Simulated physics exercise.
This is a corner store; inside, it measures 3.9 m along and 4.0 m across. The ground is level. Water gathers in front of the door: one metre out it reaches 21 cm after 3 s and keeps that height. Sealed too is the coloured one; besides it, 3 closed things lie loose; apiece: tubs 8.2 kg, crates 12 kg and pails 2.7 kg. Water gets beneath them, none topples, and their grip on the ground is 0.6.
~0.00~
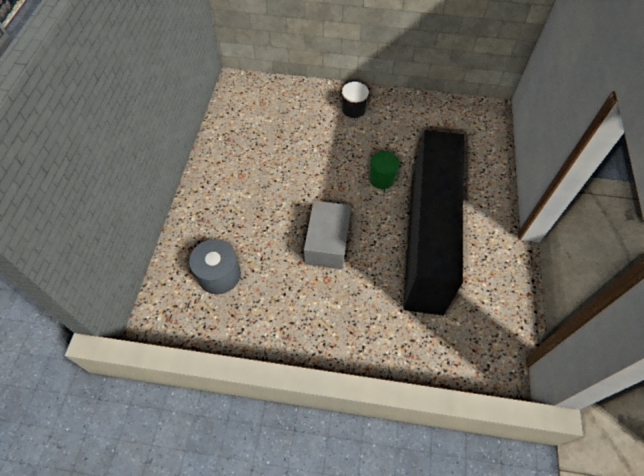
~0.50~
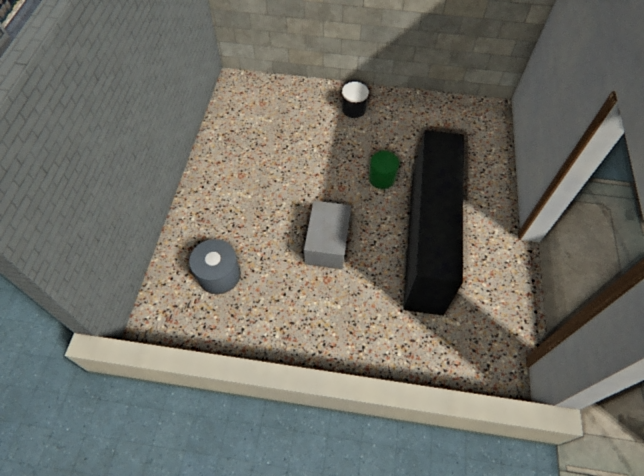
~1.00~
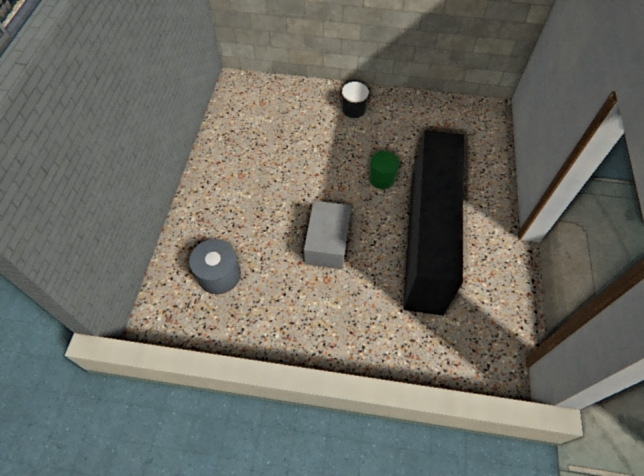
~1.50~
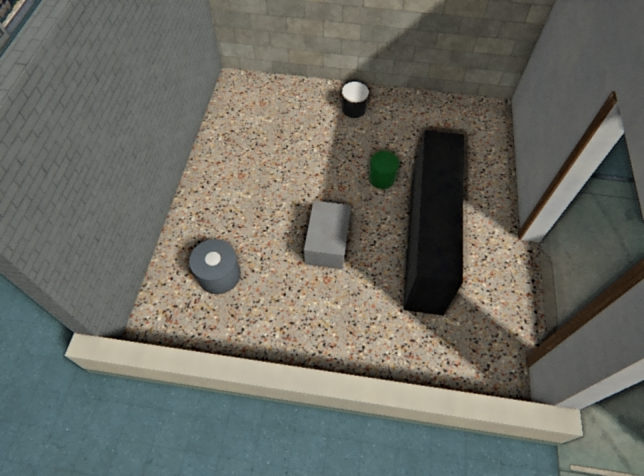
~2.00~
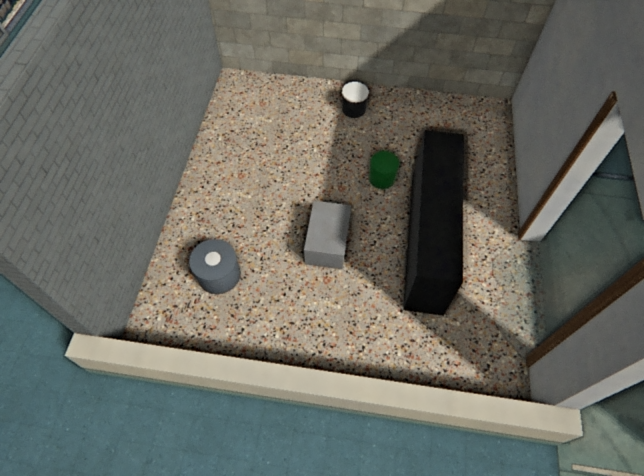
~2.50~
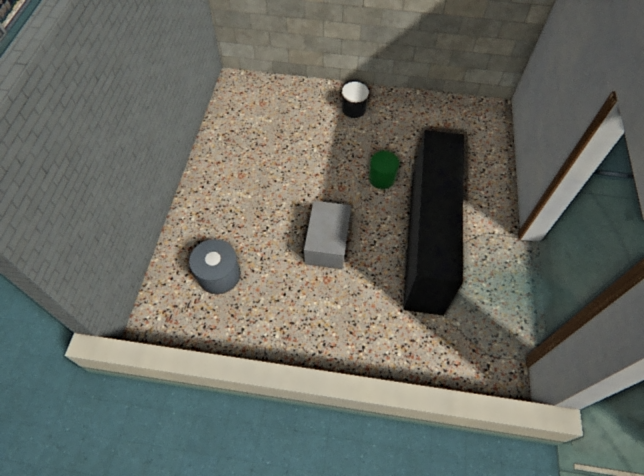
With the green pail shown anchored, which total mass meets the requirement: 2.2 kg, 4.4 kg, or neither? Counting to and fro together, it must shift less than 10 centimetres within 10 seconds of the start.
The answer is 2.2 kg already.
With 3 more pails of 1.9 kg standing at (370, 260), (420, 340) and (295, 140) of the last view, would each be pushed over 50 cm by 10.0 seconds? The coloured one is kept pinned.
In turn: Within it, beyond it, beyond it.
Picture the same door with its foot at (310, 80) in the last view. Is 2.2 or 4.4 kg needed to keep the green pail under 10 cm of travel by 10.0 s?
So neither mass does it.
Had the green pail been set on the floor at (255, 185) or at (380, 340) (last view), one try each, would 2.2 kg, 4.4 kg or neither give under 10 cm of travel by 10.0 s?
Trial 1 - no option succeeds; trial 2 - no option succeeds.
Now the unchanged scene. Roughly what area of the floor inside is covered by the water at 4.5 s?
Somewhere around 5.5 m2, roughly.
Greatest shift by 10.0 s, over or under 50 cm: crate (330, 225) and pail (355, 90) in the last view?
So that's not as far for the first and further for the second.
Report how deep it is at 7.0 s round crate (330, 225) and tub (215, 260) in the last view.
First about 1 cm, second about 5 cm.
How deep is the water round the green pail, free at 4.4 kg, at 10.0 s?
Roughly 1 cm.
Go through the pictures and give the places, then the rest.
The first frame shows the green pail at (385, 162) rests on the ground; water covers 0.0 m2; 0 of 4 have shifted.
The second frame shows the green pail at (385, 162), on the bottom; 0.0 m2 under water; 0 of 4 have shifted.
The third frame shows the green pail at (385, 162) rests on the ground; 0.0 m2 under water; 0 of 4 have shifted.
The fourth frame shows the green pail at (385, 162), on the bottom; 0.0 m2 under water; 0 of 4 have shifted.
The fifth frame shows the green pail at (385, 162), on the bottom; water covers 0.2 m2; 0 of 4 have shifted.
The sixth frame shows the green pail at (385, 162) rests on the ground; 0.9 m2 under water; 0 of 4 have shifted.
After 3.5 s the green pail would be 0 cm from its start with 2.2 kg and 0 cm from its start with 4.4 kg; 0 cm of water round it then.
After 4.5 s the green pail would be 0 cm from its start with 2.2 kg and 0 cm from its start with 4.4 kg; 0 cm of water round it then.
After 7.0 s the green pail would be 0 cm from its start with 2.2 kg and 0 cm from its start with 4.4 kg; 0 cm of water round it then.
After 10.0 s the green pail would be 0 cm from its start with 2.2 kg and 0 cm from its start with 4.4 kg; 1 cm of water round it then.
